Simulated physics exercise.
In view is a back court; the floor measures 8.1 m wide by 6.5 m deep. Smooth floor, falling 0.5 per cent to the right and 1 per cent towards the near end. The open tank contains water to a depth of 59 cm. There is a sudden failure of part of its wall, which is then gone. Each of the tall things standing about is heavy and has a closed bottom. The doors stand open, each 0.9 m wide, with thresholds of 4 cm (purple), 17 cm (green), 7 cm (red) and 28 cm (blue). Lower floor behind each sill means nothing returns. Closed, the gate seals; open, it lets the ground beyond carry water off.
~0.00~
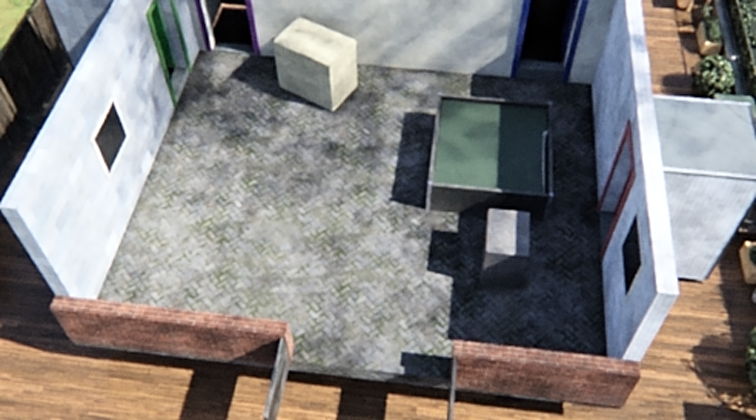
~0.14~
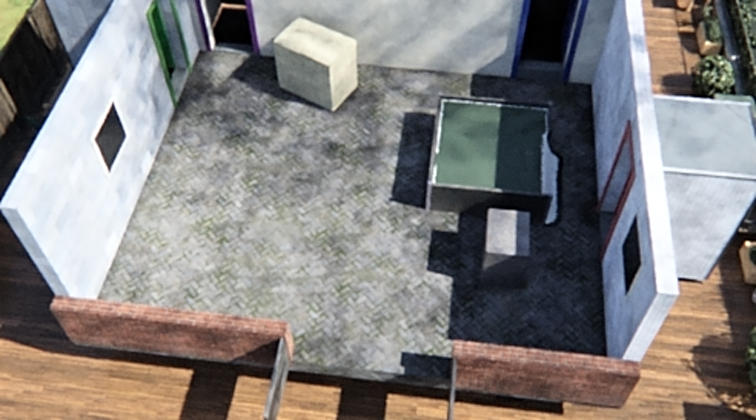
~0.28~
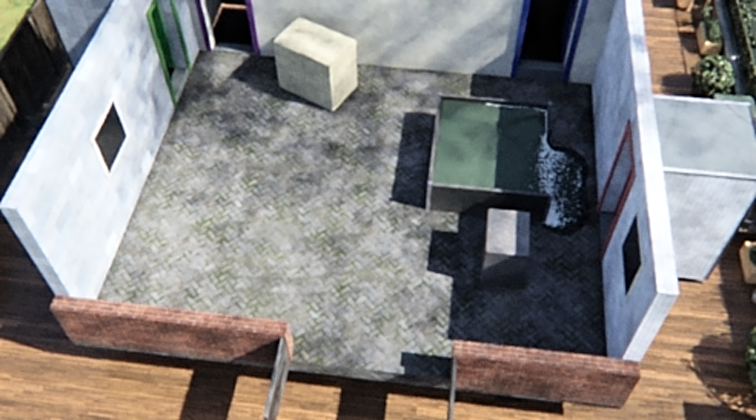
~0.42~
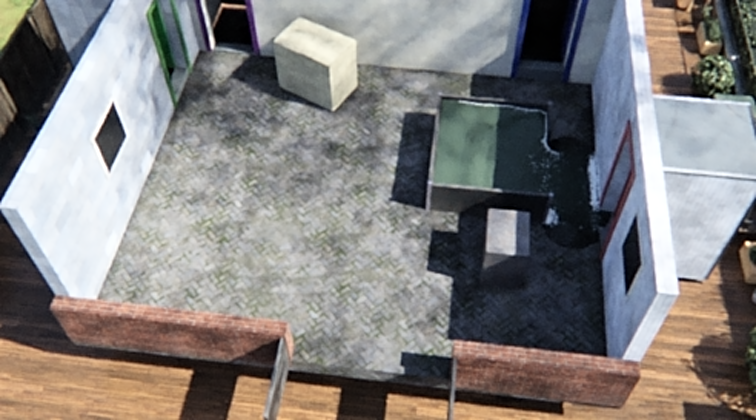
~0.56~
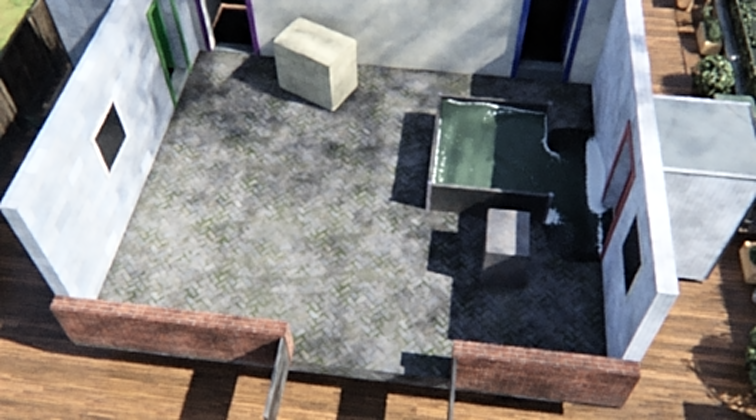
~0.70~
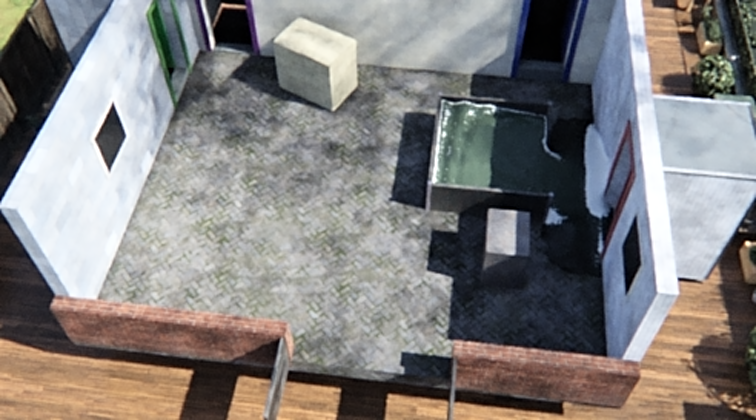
At the start, an open tank of dark green water stands still in a walled, paved courtyard, near a pale block. Water then bursts from the tank's right side, spreads in a foamy patch over the paving and reaches the right wall, while the level inside drops slightly.
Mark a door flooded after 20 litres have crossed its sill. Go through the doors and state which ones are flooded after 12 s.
Going through them: The purple door does not count as flooded; the green door does not count as flooded; the red door counts as flooded; the blue door does not count as flooded.
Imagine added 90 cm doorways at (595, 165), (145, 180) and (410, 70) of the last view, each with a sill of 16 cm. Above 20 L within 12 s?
Taking them in order, the first gets enough, the second too little and the third too little.
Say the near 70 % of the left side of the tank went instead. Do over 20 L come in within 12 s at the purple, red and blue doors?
Purple door surpasses it, red door doesn't reach it, blue door doesn't reach it.
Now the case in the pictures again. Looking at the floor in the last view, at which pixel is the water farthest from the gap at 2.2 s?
That lands around (601, 382) in the last picture.
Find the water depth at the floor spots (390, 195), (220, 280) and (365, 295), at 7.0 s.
Roughly 1, 2 and 3 cm, in turn.
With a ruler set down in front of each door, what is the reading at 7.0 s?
Measured in centimetres, the purple door gives 1, the green door 2, the red door 11 and the blue door 7.
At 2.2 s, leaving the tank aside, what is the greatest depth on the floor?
About 35 cm.
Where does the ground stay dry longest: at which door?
Green.
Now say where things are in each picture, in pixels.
In the first picture, the open tank at (492, 145) is whole and still, 59 cm deep.
In the second picture, water pours out at (544, 179) and has run 0.8 m, to (551, 222); typically 11 cm deep outside, 59 cm at the open tank's back.
In the third picture, the front is at (569, 230), 1.0 m from the gap at (544, 180); 1.1 m2 of floor is under water; 59 cm left at the back of the open tank.
In the fourth picture, the front is at (594, 238), 1.3 m from the gap at (544, 180); 2.0 m2 of floor is under water; 59 cm left at the back of the open tank.
In the fifth picture, water pours out at (544, 180) and has run 1.7 m, to (598, 256); typically 12 cm deep outside, 54 cm at the open tank's back.
In the sixth picture, water pours out at (544, 180) and has run 2.0 m, to (599, 274); typically 12 cm deep outside, 49 cm at the open tank's back.
After 1.4 s water covers 10 % of the floor and is deepest (48 cm) near (592, 194); purple door not reached, green door not reached, red door 30 cm at the sill, 110 L in, blue door not reached.
After 2.2 s water covers 15 % of the floor and is deepest (35 cm) near (592, 194); purple door not reached, green door not reached, red door 26 cm at the sill, 241 L in, blue door 22 cm at the sill, 0 L in.
After 3.5 s water covers 30 % of the floor and is deepest (24 cm) near (589, 381); purple door not reached, green door not reached, red door 17 cm at the sill, 346 L in, blue door 17 cm at the sill, 0 L in.
After 7.0 s water covers 70 % of the floor and is deepest (13 cm) near (589, 381); purple door 1 cm at the sill, 0 L in, green door 2 cm at the sill, 0 L in, red door 11 cm at the sill, 420 L in, blue door 7 cm at the sill, 0 L in.
After 12.0 s water covers 85 % of the floor and is deepest (9 cm) near (234, 338); purple door 1 cm at the sill, 0 L in, green door 1 cm at the sill, 0 L in, red door 6 cm at the sill, 431 L in, blue door 3 cm at the sill, 0 L in.
